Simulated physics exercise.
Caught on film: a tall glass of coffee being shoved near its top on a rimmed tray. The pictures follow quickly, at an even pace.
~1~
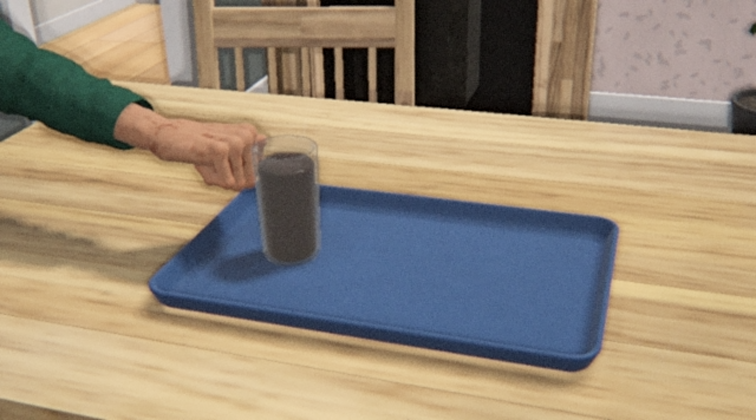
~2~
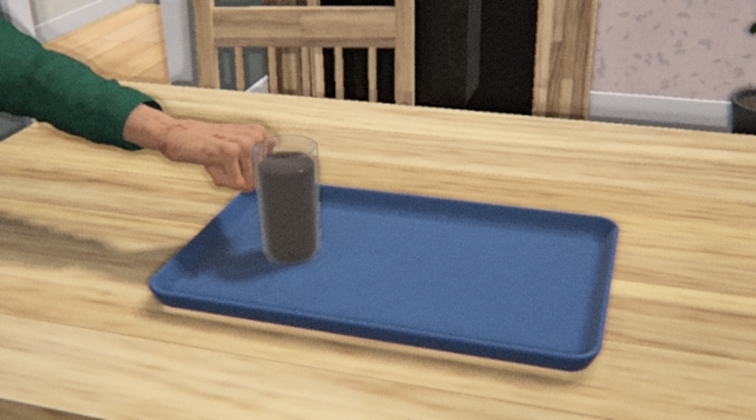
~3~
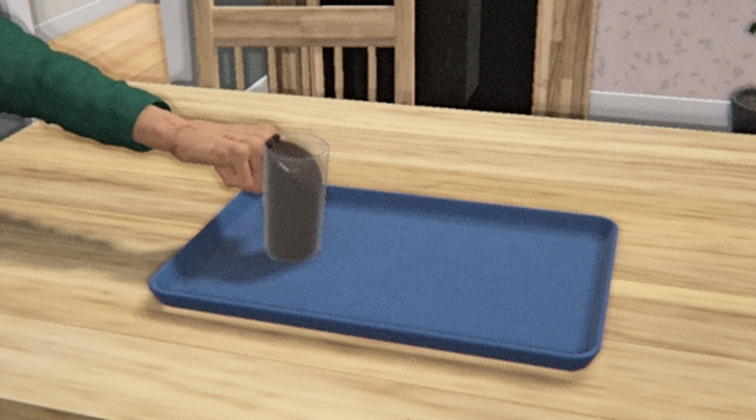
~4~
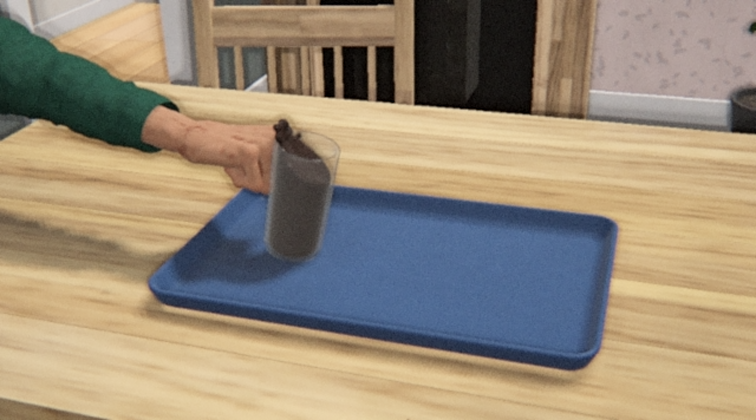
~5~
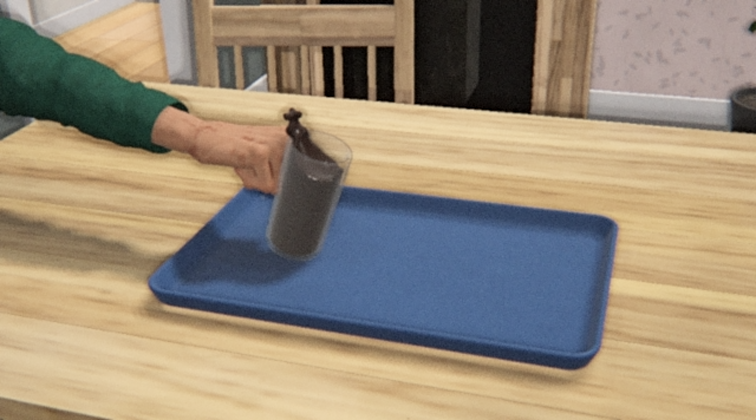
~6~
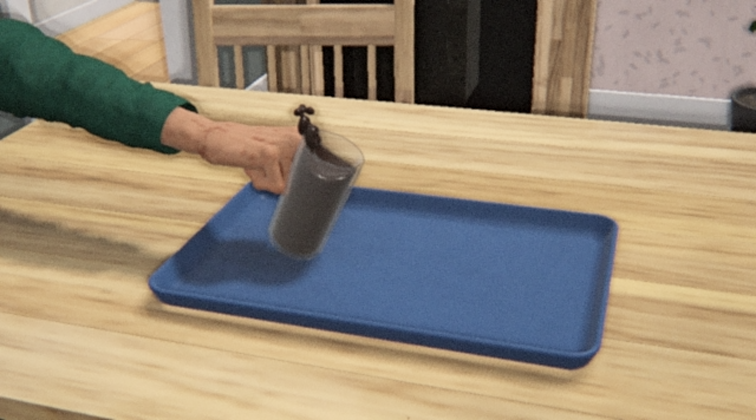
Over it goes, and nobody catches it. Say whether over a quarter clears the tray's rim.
As it turns out, more than a quarter leaves the tray.
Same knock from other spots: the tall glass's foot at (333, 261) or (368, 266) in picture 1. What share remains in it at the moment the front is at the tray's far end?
Roughly 65 per cent, and 65 per cent.
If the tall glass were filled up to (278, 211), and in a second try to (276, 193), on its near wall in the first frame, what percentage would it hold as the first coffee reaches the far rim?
The first gives 50 %, the second 50 %.
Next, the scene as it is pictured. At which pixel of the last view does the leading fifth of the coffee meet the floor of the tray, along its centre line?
Roughly at (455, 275).
A moment on, the tall glass is falling and 94 per cent is in the glass, 0 on the tray and 6 above or beyond its rim.
Next, the tall glass lies on its side and 60 per cent is in the glass, 35 on the tray and 5 above or beyond its rim.
Then the tall glass lies on its side and 34 per cent is in the glass, 51 on the tray and 16 above or beyond its rim.
Later the tall glass lies on its side and 18 per cent is in the glass, 47 on the tray and 35 above or beyond its rim.
At rest 66 per cent is held by tray and glass, 34 is off the tray.
